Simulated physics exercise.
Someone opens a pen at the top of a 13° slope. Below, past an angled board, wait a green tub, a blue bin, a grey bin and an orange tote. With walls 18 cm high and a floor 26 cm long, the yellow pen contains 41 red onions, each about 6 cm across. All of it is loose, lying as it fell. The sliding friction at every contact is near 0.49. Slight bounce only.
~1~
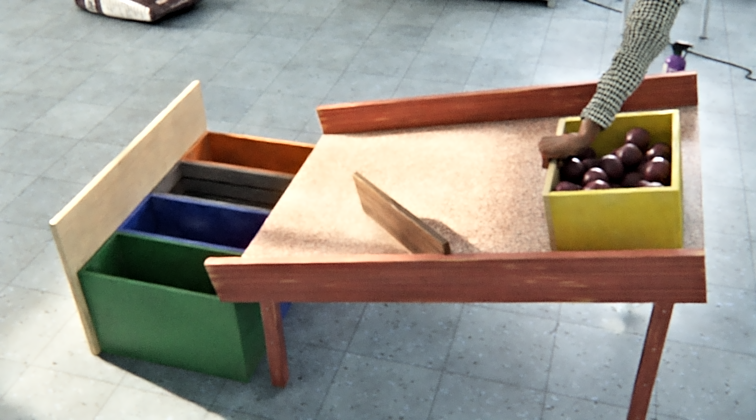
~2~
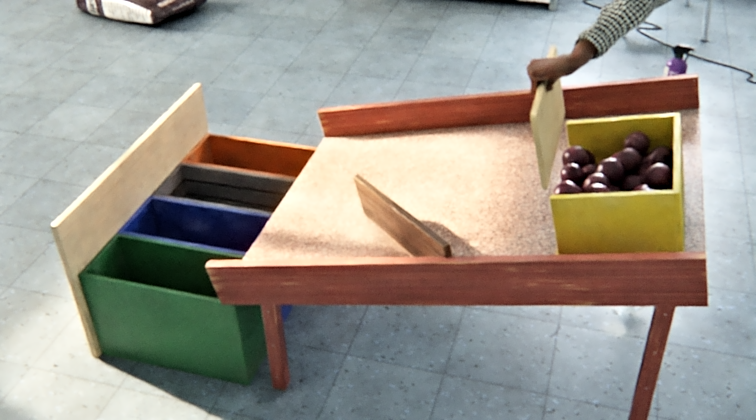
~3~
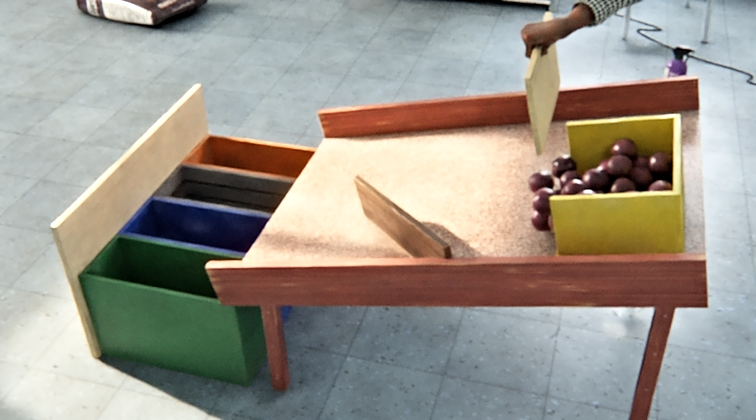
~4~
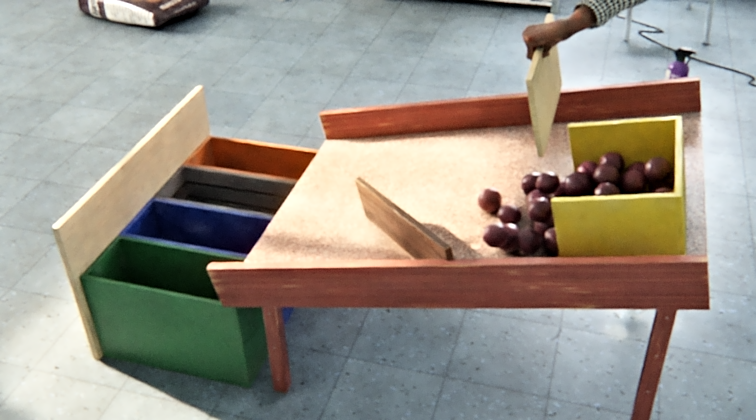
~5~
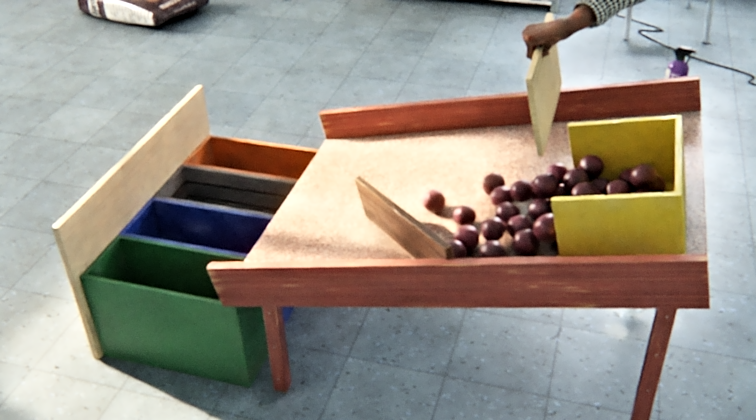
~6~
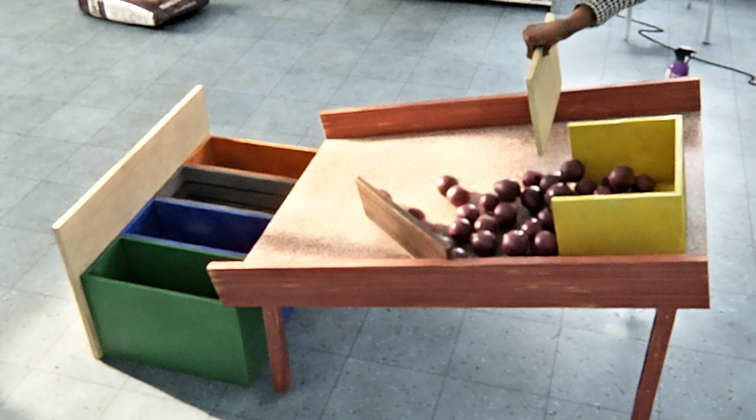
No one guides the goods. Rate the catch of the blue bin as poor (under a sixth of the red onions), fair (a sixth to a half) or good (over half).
The catch is poor.
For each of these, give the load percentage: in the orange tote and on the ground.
Close to 35 and 0 percent respectively.
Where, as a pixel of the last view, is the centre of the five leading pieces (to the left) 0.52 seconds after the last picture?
Centre approx. at (300, 179) px.
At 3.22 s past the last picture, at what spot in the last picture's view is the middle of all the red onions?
At about (235, 243).
Then, 0.52 s after the last picture, 2 still in the yellow pen, 1 in the grey bin, 36 on the slope and 2 in the air.
Then, 1.16 s after the last picture, 4 in the grey bin, 8 in the orange tote, 27 on the slope and 2 in the air.
Then, 2.06 s after the last picture, 16 in the grey bin, 13 in the orange tote, 9 on the slope and 3 in the air.
When it is over (3.22 s after the last picture), 26 in the grey bin and 15 in the orange tote. Asked share, 0 of 41, 0 per cent.
